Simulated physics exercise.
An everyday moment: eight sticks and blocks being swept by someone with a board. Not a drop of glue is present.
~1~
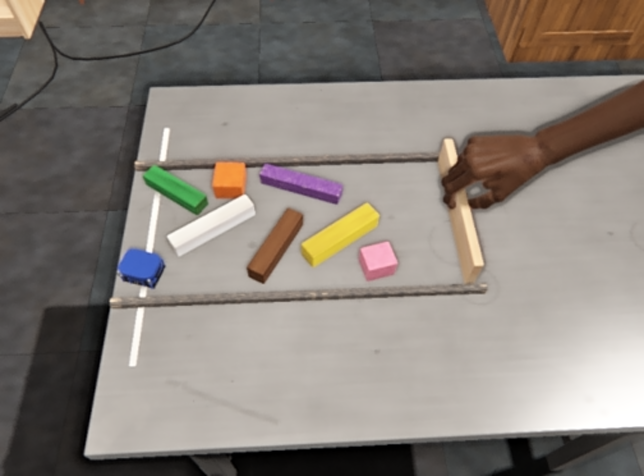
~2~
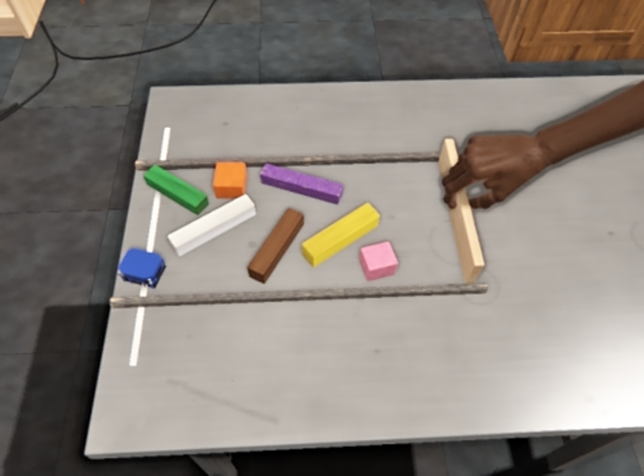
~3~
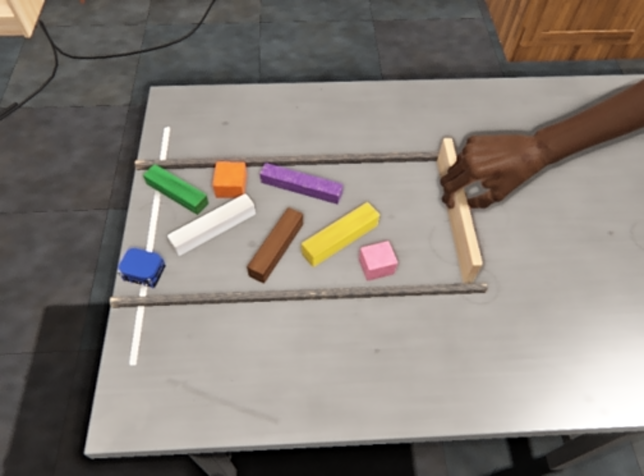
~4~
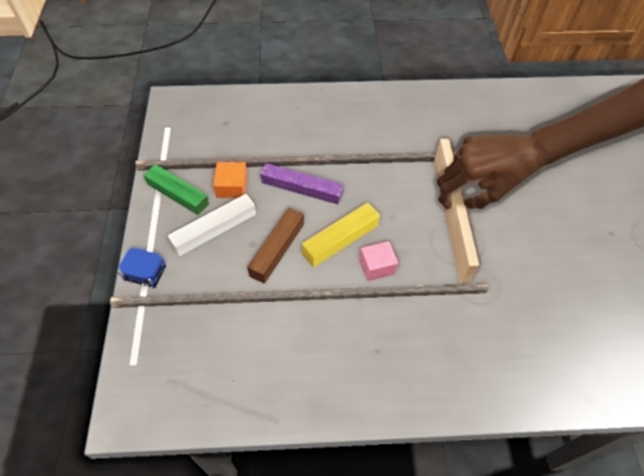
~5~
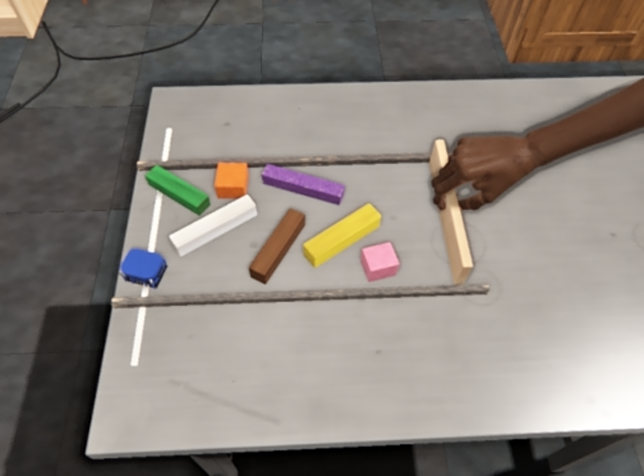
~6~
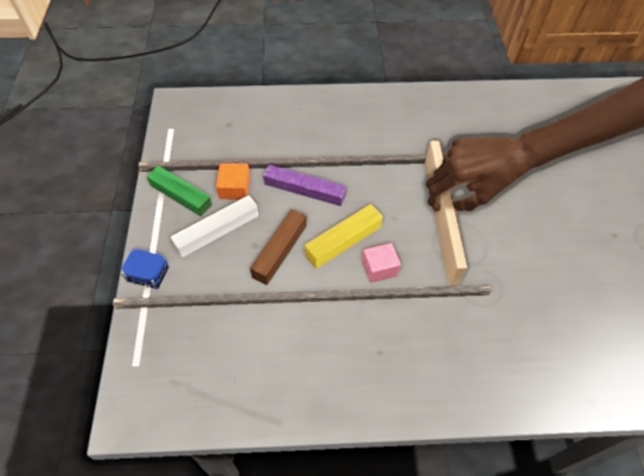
We see colourful sticks and blocks scattered between two thin rails on a grey table, a white line crossing at the left. A hand holding a wooden board upright slides it slightly left, while the pieces stay put.
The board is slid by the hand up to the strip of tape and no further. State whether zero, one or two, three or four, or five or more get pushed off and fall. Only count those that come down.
Well, more than four end up dropping off.
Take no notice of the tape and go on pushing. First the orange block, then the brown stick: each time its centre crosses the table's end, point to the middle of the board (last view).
First near (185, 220), second near (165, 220).
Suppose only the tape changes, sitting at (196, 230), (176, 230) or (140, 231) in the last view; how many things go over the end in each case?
Down on the floor: 2, 4 and 8.
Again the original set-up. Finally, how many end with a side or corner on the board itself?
It's 1.
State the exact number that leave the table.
It comes to 7.
Soon after, none off yet; blue case at rest near (146, 269); green stick at rest near (179, 191); white stick at rest near (216, 226).
Then, none off yet; blue case at rest near (146, 269); green stick moved a little near (169, 199); white stick moving near (210, 222).
Further on, none off yet; blue case moved about its own width near (116, 275); green stick tipped well over near (115, 217); white stick moved about its own width near (147, 227).
At rest, the number that fall off is five or more; fallen, yellow stick, purple bar, brown stick, orange block, white stick, green stick and blue case.
